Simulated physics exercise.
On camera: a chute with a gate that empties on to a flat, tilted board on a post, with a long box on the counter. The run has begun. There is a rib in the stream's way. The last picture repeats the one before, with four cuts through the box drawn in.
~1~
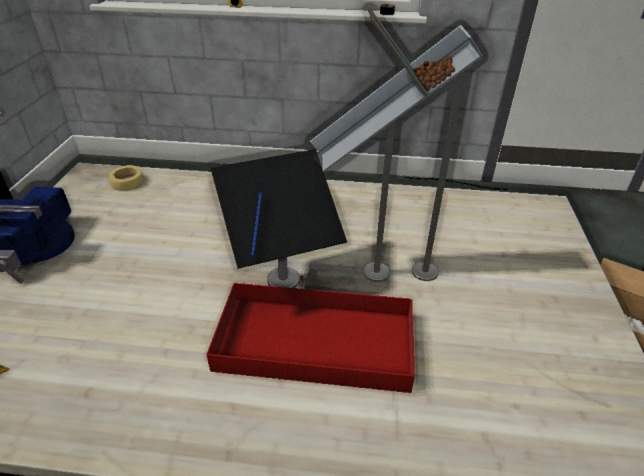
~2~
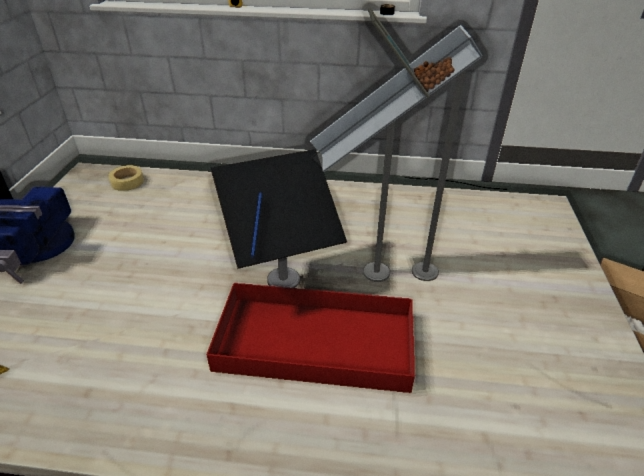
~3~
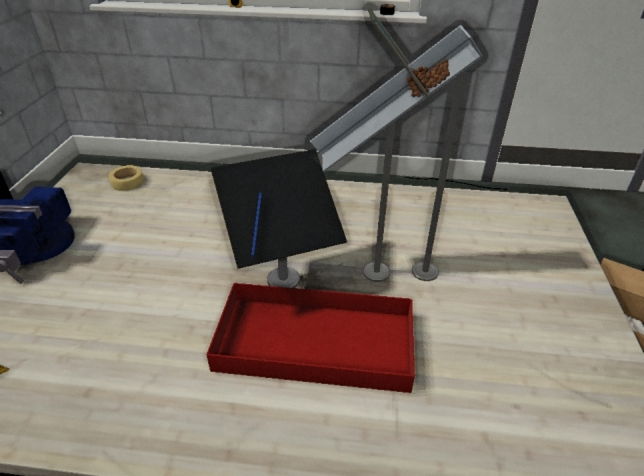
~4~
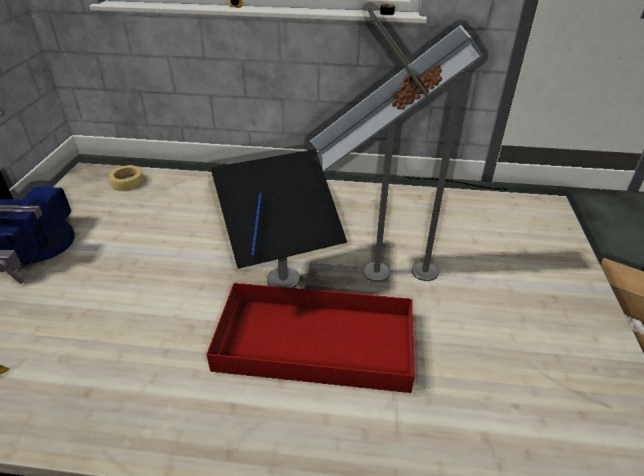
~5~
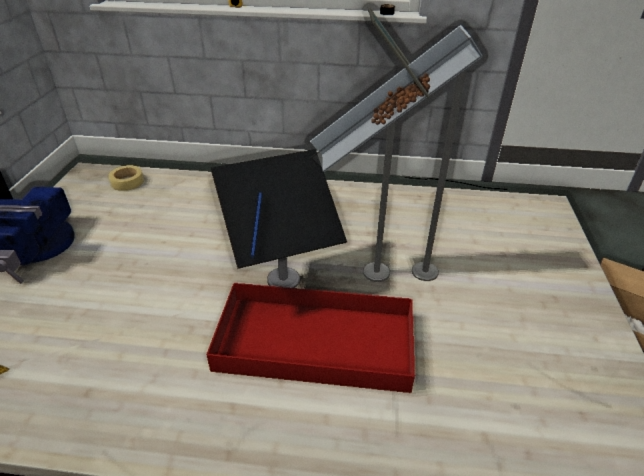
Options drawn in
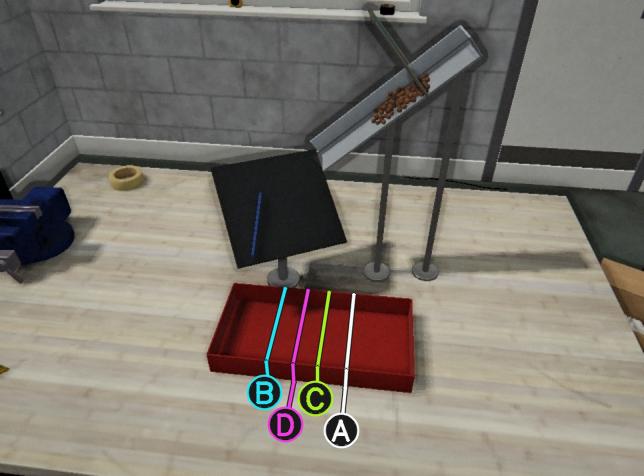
Small brown pieces sliding down a sloping grey chute toward the lower left, above a tilted black board and empty red box.
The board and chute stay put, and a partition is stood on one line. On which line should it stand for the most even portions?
Choose B.
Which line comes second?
That is line D.
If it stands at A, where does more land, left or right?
Left.
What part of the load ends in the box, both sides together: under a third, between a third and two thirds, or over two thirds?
It is over two thirds.
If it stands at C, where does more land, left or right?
The left side.
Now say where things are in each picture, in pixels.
Load behind the gate at (431, 73), cereal balls; lip of the chute at (323, 163), sloping fairly steeply, in the first frame.
Middle of the board at (279, 205), tilted fairly steeply; middle of its low edge at (294, 255); of its high edge at (265, 158), in the second frame.
Front corners of the box at (207, 354) and (414, 376), empty; front of the load at (414, 95), in the third frame.
Middle of the load at (419, 87); its front at (395, 104), about a quarter of the way to the lip; rib from (261, 193) to (253, 255), in the fourth frame.
Middle of the load at (403, 101); its front at (373, 121), about half of the way to the lip, in the fifth frame.
On the marked copy, line A crosses the front rim at (346, 369); line B crosses the front rim at (266, 360); line C crosses the front rim at (317, 366); line D crosses the front rim at (293, 363).
Choosing A, of what is caught, nearly all on the left of the divider, a stray few on the right.
Choosing B, of what is caught, about half on the left of the divider, about half on the right.
Choosing C, of what is caught, nearly all on the left of the divider, a small part on the right.
Choosing D, of what is caught, most on the left of the divider, about a quarter on the right.
